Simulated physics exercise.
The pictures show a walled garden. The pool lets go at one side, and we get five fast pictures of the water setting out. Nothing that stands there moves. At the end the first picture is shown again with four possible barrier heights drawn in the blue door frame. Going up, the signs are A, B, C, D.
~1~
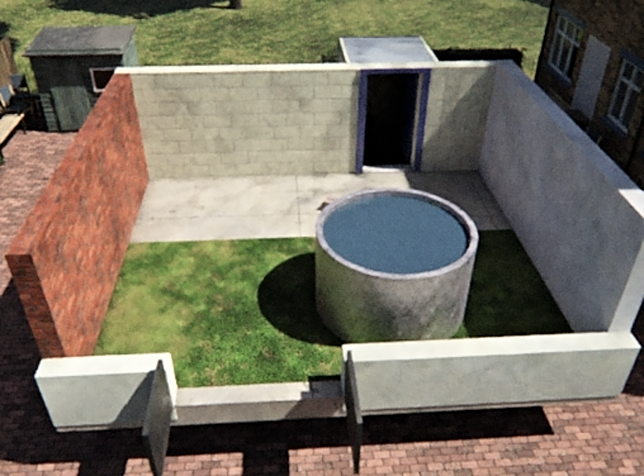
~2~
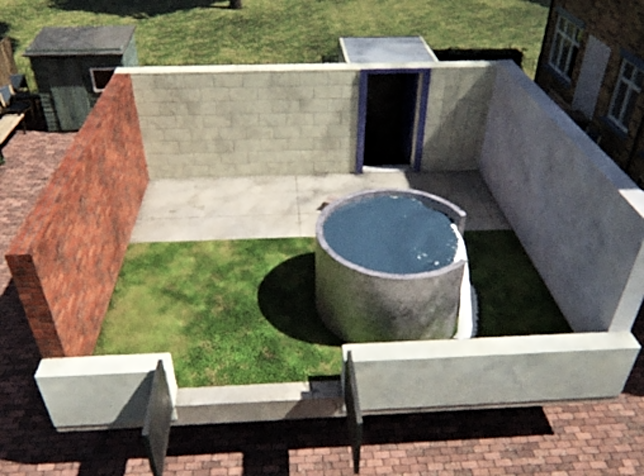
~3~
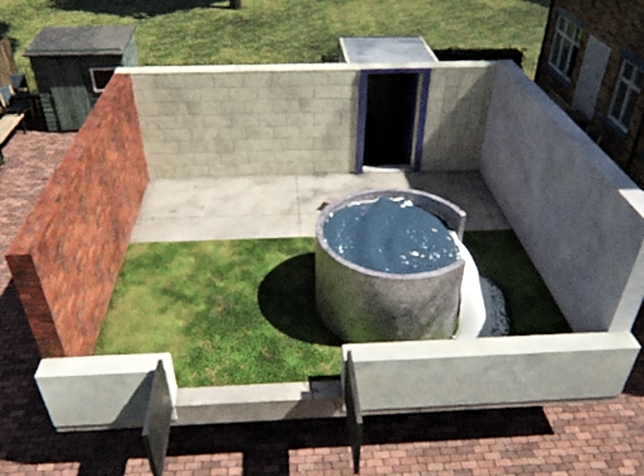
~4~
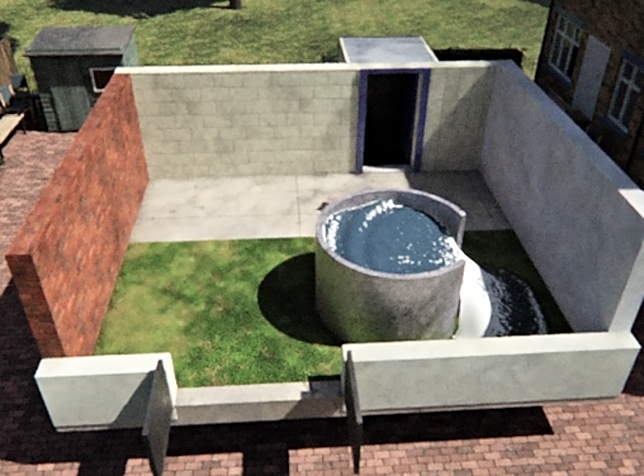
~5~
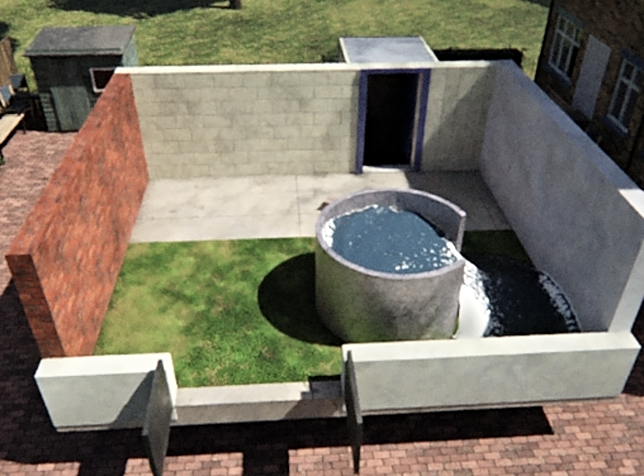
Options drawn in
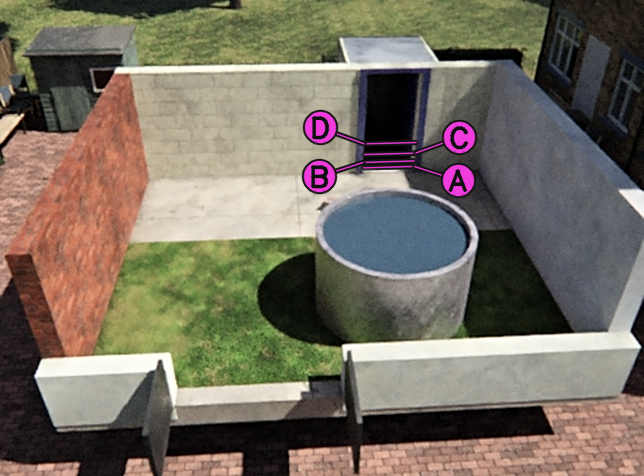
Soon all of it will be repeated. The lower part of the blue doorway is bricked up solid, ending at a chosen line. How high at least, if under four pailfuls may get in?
Take B.
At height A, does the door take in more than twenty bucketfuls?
No.
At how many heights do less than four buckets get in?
Three of them.
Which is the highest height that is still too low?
That would be A.
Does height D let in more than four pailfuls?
No.
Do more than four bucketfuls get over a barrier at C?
No, not at all.
On the marked copy, A at (388, 167); B at (389, 161); C at (389, 153); D at (390, 143); from the bottom up A, B, C, D.
For height A, about 8 bucketfuls get in.
For height B, a splash gets over, under a bucket.
For height C, nothing gets over.
For height D, nothing gets over.
